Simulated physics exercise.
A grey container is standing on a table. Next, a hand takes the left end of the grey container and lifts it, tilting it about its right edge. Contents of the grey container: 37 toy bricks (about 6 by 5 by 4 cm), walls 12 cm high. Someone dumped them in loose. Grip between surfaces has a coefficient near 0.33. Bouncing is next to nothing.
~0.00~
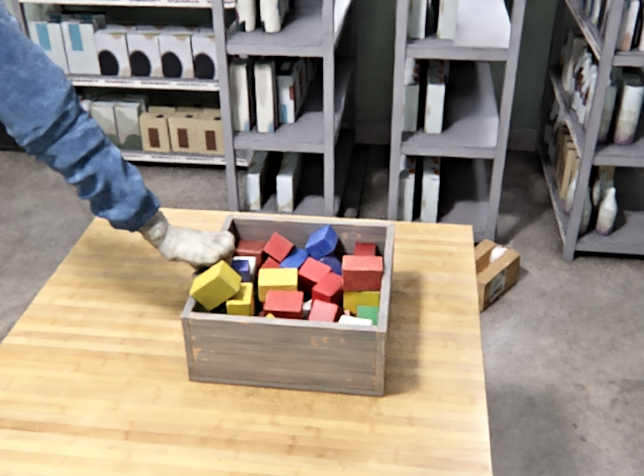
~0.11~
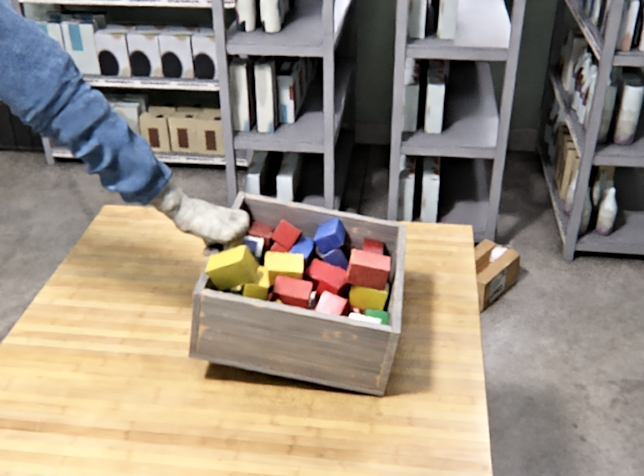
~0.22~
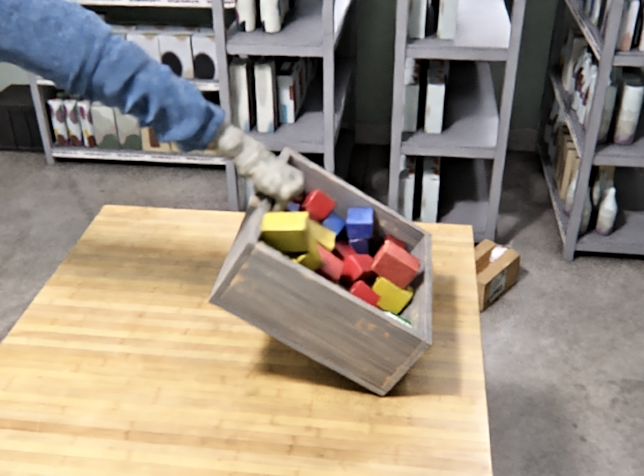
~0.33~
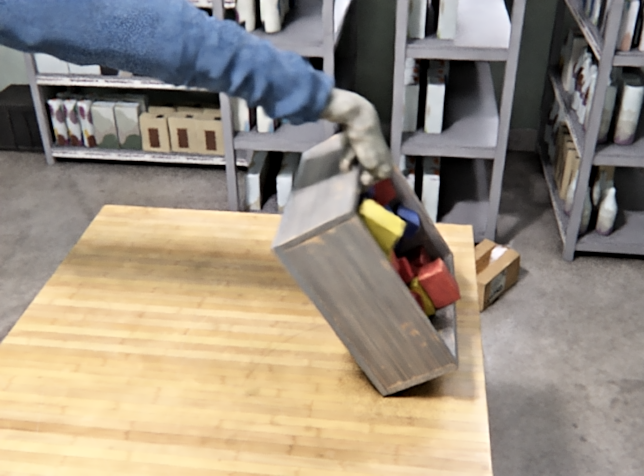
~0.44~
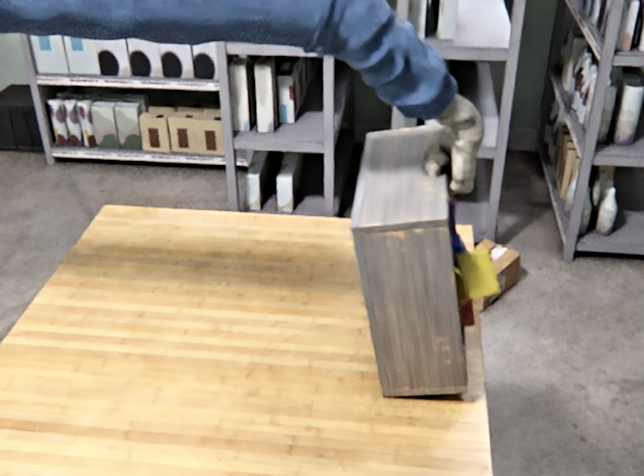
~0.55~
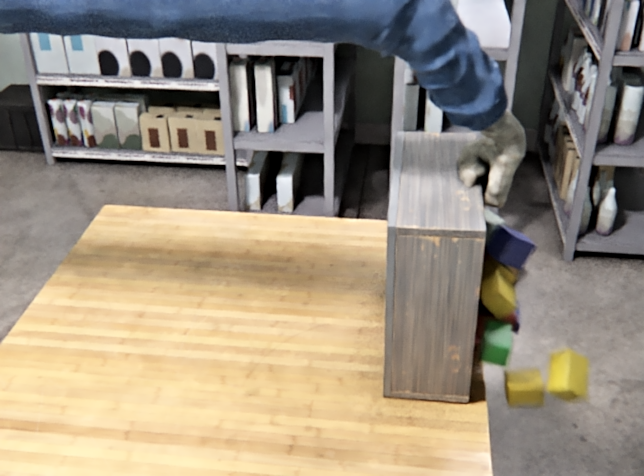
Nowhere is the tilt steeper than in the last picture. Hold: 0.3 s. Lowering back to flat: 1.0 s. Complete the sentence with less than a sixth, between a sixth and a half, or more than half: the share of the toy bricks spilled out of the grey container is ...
It is more than half.
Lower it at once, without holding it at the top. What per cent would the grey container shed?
Grey container 70%.
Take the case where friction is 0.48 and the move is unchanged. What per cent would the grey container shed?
Grey container 60 per cent.
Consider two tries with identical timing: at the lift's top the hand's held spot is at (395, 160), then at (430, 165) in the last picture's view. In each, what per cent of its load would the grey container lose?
Grey container: 10 %, then 40 %.
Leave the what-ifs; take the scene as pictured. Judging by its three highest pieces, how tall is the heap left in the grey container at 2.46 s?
9 centimetres high, more or less.
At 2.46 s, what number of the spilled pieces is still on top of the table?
I'd guess near 0.
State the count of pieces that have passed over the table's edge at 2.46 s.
Piece count: About 25.
After 0.85 s, tilt 89°; grey container 13 in, 24 out.
After 1.24 s, tilt 59°; grey container 12 in, 25 out.
After 1.77 s, tilt 2°; grey container 12 in, 25 out.
When it is over (at 2.46 s), grey container 12 in, 25 out. Asked share, 25 of 37, 68 per cent.
